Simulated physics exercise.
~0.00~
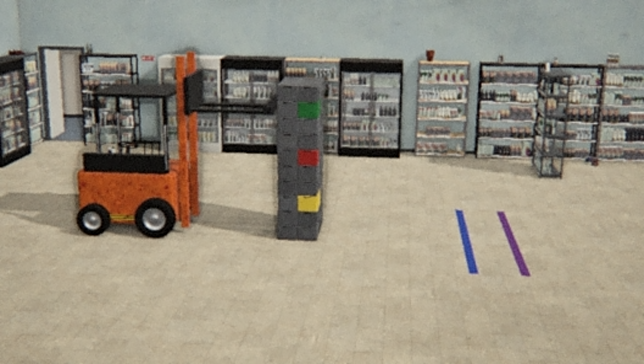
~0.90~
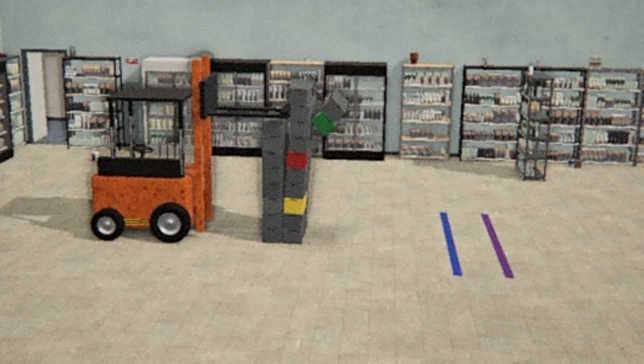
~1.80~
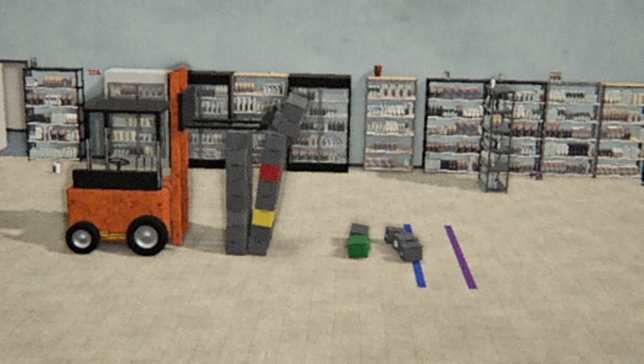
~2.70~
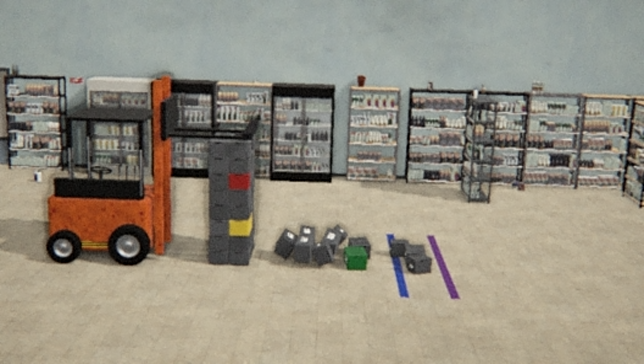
An orange forklift pushed its raised beam against the top of a tall stack of dark totes, tipping the green one and several grey ones onto the floor, some reaching the blue line, while the red and yellow totes stayed in the standing stack.
